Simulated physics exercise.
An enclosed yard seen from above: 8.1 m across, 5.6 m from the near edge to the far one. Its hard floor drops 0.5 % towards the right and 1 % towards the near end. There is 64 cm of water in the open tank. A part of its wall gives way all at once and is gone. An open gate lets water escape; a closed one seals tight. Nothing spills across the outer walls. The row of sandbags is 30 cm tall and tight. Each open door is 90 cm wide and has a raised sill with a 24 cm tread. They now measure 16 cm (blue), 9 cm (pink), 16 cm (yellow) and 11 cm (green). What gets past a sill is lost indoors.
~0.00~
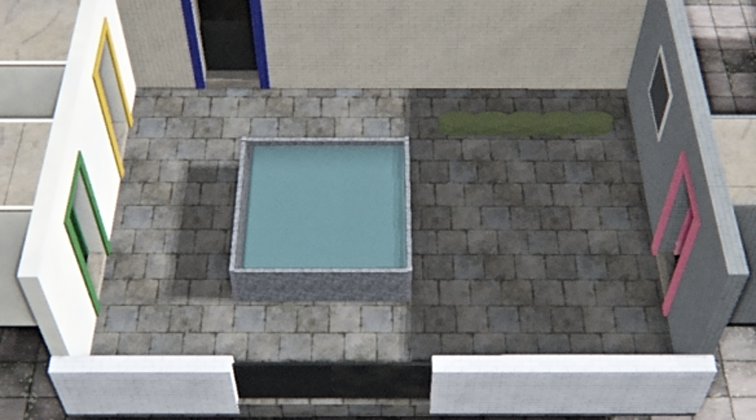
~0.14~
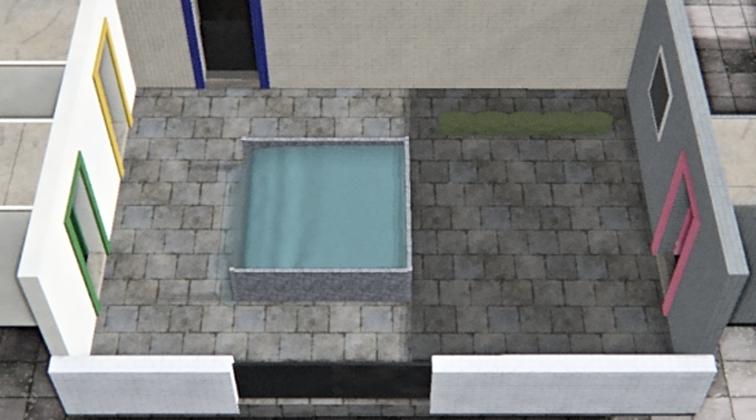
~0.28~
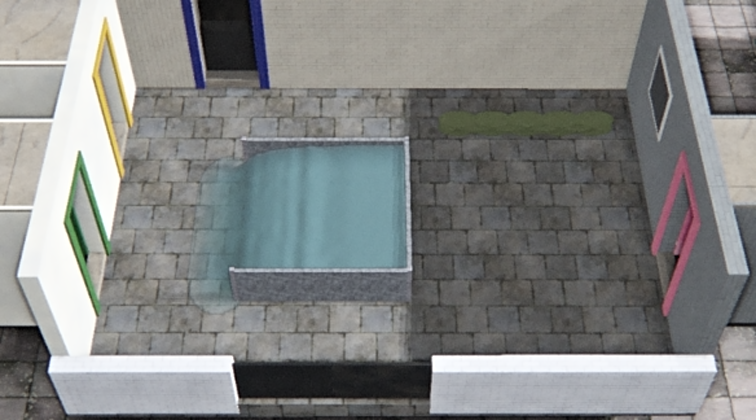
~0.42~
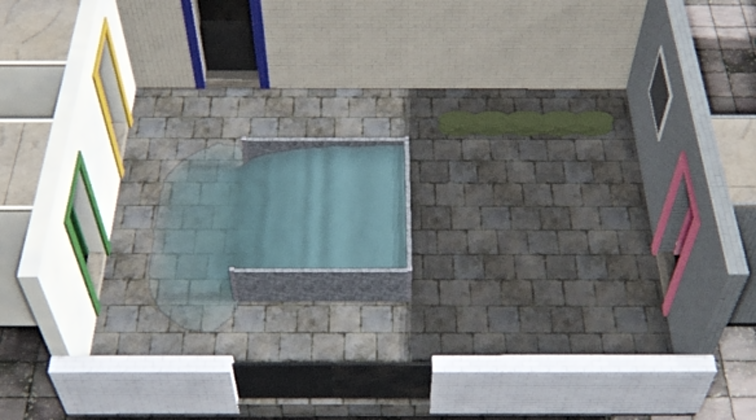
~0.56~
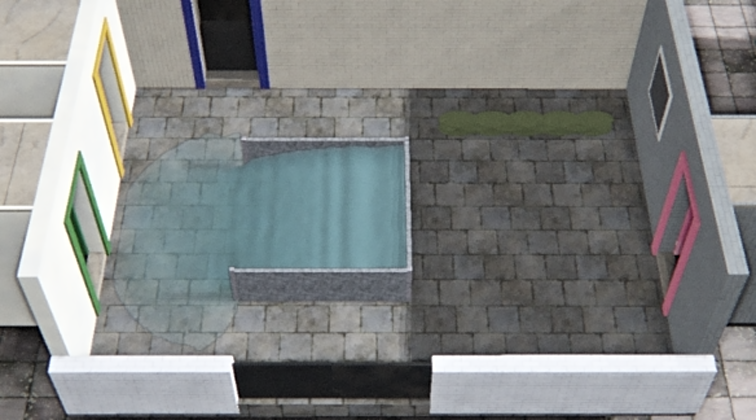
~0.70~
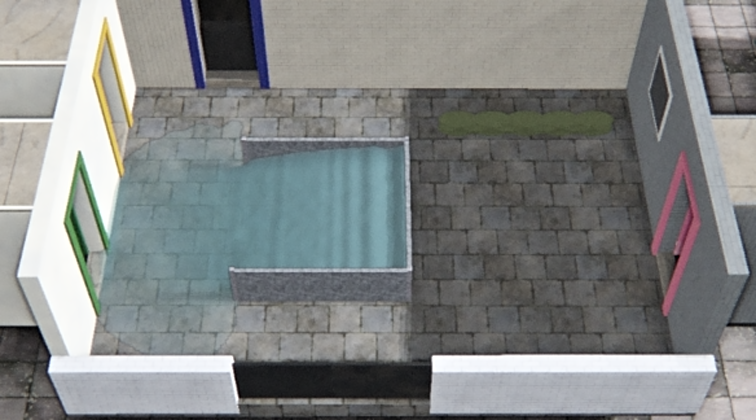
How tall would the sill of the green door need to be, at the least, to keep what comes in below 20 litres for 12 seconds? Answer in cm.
Close to 34 cm is just enough.
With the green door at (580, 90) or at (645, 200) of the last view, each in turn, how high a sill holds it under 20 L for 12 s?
Roughly 8.5 and 11.5 cm.
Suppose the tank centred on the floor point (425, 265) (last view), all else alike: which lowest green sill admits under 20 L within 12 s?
Some 30 cm.
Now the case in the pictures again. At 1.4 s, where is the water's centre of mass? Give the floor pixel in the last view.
At about (263, 230).
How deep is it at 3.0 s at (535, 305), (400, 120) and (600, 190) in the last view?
In that order: 0, 0 and 0 cm.
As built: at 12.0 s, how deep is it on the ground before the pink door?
Some 9.0 cm.
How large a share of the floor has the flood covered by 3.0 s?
Near 35 per cent is wet.
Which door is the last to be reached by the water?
It is the pink one.
After 1.4 s water covers 25 % of the floor, deepest (44 cm) near (125, 228); 35 cm at the green door, 85 litres in over its 11 cm sill.
After 3.0 s water covers 35 % of the floor, deepest (42 cm) near (87, 376); 28 cm at the green door, 330 litres in over its 11 cm sill.
After 12.0 s water covers 95 % of the floor, deepest (18 cm) near (443, 388); 5 cm at the green door, 421 litres in over its 11 cm sill.
At the green door as built, the water arrived by 0.7 s and peaked near 37 cm at 1.8 s.
With a sill of 29 cm, 57 litres would have come in within the 12 s; with 39 cm, 3 litres. So under 20 litres takes about 34 cm.
